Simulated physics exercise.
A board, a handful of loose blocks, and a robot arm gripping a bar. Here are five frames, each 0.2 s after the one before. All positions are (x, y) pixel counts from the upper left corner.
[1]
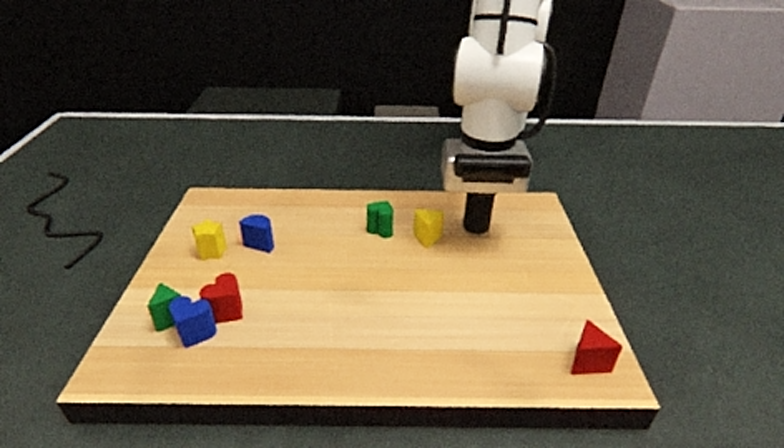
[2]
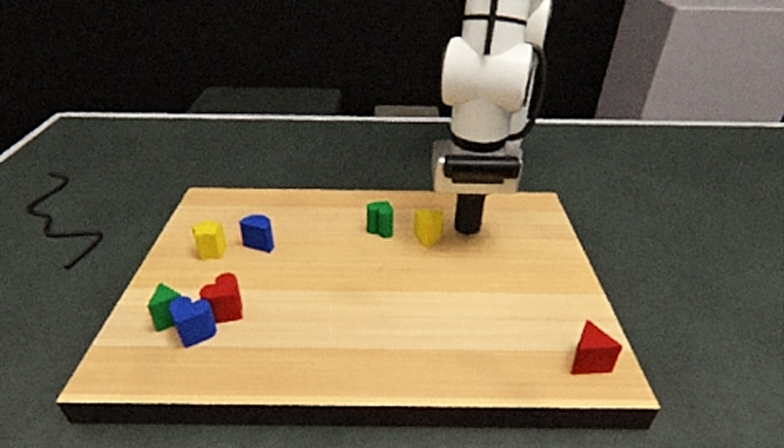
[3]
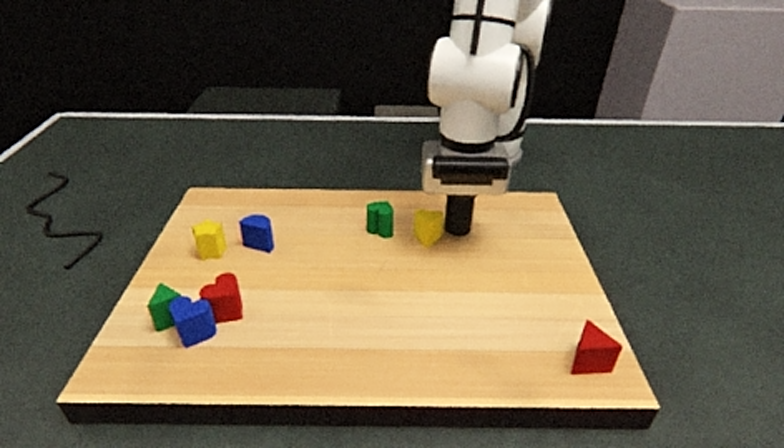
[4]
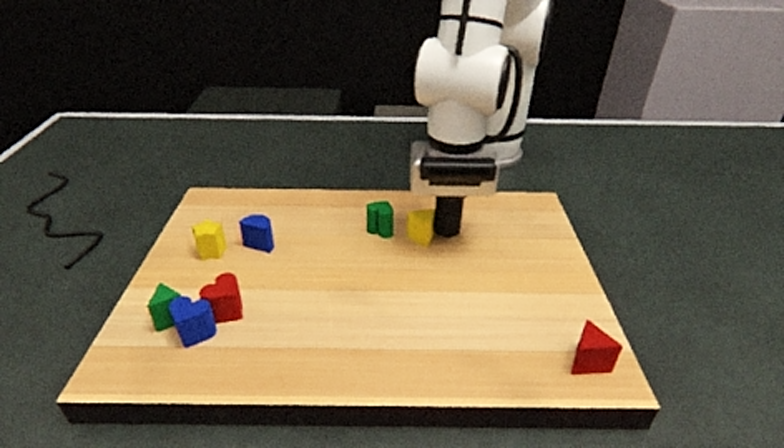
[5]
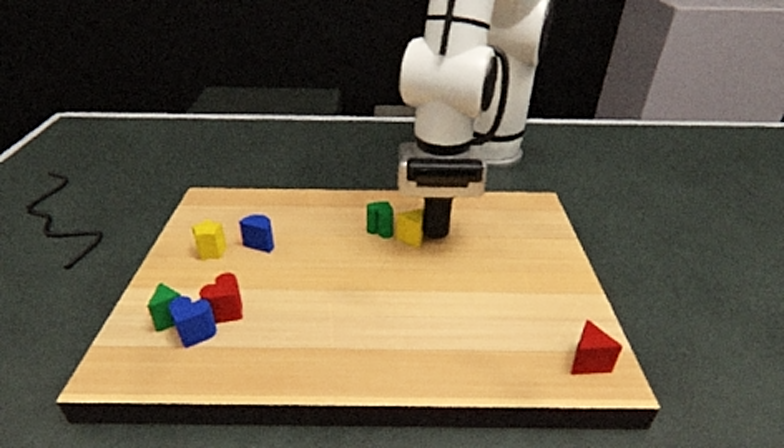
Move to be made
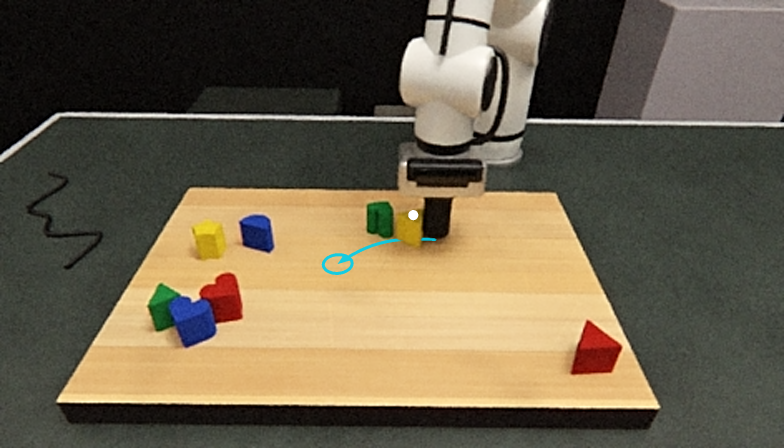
Robot arm moving its dark bar left across a wooden board, then pushing a yellow block left toward a green block.
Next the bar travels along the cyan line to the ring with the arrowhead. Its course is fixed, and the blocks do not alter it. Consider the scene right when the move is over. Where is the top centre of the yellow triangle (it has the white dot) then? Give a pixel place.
The spot you're after is about (329, 223) in the image.
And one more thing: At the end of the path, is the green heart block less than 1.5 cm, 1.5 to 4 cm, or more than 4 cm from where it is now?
The displacement of the green heart block is 1.5-4 cm.
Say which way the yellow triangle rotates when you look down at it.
Answer: Clockwise.
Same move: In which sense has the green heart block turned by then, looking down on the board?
It spins clockwise.
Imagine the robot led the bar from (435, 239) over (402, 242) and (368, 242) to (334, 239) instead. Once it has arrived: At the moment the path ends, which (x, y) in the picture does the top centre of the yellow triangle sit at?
Roughly at (309, 218).
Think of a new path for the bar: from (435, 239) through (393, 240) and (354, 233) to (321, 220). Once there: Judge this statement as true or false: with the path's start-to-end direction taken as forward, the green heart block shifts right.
True - the claim holds.
The drawn path runs from (435, 239) over (400, 240) and (366, 248) to (338, 264); the dot is on the yellow triangle.
The first path, step by step. One third of the way, bar (399, 231); green heart block (370, 206), turned 60° clockwise; yellow triangle (376, 218), turned 25° anticlockwise.
Two thirds of the way, bar (366, 239); green heart block (366, 206), turned 85° clockwise; yellow triangle (342, 221).
At the end, bar (337, 255); green heart block (366, 206), turned 85° clockwise; yellow triangle (329, 223), turned 30° clockwise.
